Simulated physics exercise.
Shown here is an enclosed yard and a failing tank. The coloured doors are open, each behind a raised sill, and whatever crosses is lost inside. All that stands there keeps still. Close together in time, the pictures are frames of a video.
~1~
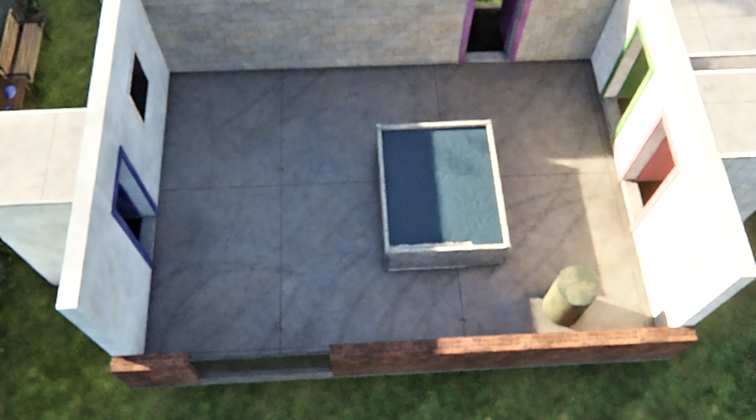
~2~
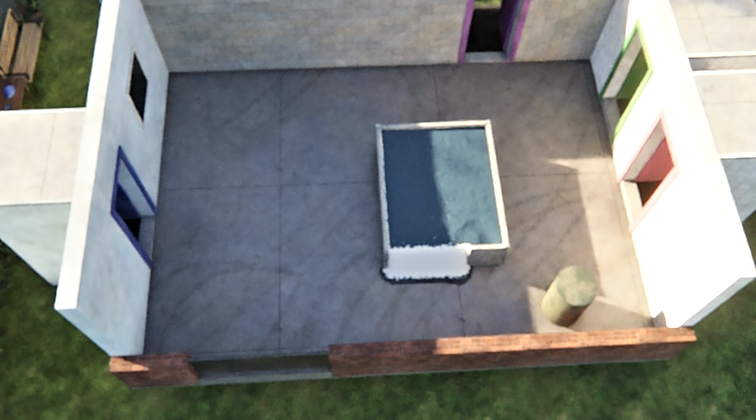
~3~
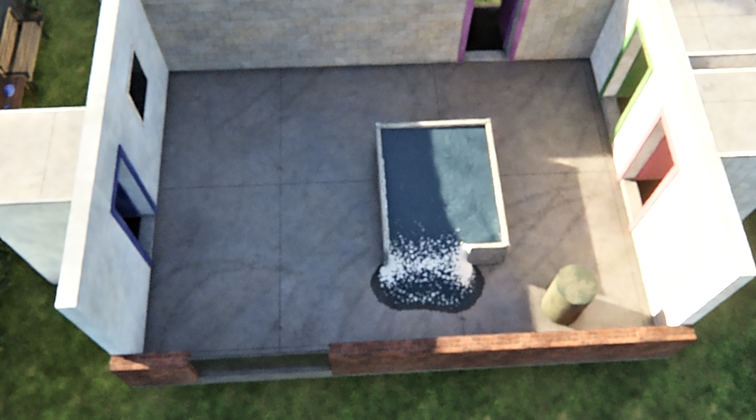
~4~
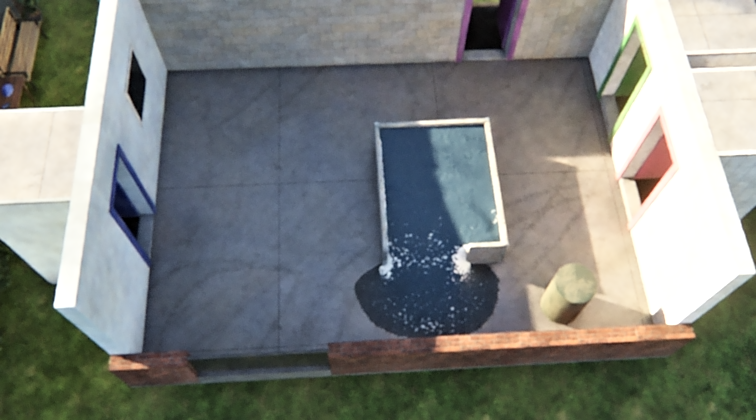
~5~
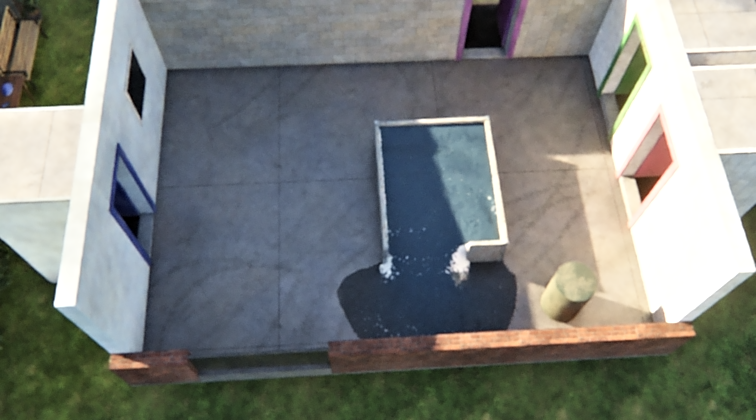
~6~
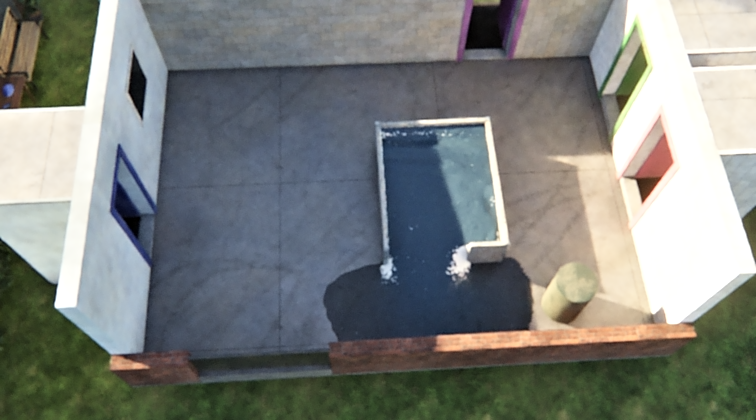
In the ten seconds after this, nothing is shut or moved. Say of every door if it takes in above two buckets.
In order: Green door: Little enough water. Pink door: Little enough water. Purple door: Too much water. Blue door: Too much water.
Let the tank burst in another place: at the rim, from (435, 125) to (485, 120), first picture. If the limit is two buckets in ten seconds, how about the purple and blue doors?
Taking them in order, the purple one beats the mark, then the blue one misses the mark.
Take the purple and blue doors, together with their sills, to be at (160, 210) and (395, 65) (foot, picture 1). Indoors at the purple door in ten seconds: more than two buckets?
As I see it, purple door crosses the line.
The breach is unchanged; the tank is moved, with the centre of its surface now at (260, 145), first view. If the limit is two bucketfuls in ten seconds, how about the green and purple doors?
Looking at both, the green door ends up beneath, and the purple door ends up beneath.
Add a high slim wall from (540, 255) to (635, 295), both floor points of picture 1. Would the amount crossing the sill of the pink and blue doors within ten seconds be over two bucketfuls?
What follows is that pink remains within bounds while blue overshoots the limit.
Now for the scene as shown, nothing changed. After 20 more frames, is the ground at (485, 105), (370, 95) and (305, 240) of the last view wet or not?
In turn, the points end up high and dry, high and dry and soaked.
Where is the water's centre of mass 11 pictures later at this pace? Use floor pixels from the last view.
I'd place it roughly at (426, 262).
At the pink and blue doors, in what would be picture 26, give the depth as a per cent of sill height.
Respectively about 40 and 300 per cent.
A moment on, water covers 10 % of the floor; the green door not reached, the pink door not reached, the purple door not reached, the blue door not reached.
Next, water covers 25 % of the floor; the green door not reached, the pink door not reached, the purple door not reached, the blue door not reached.
Then, water covers 50 % of the floor; the green door not reached, the pink door wet at the sill, nothing in, the purple door not reached, the blue door under two buckets in.
Later, water covers 75 % of the floor; the green door wet at the sill, nothing in, the pink door wet at the sill, nothing in, the purple door under two buckets in, the blue door over two buckets in.
In the end, water covers 100 % of the floor; the green door wet at the sill, nothing in, the pink door wet at the sill, nothing in, the purple door over two buckets in, the blue door over two buckets in.
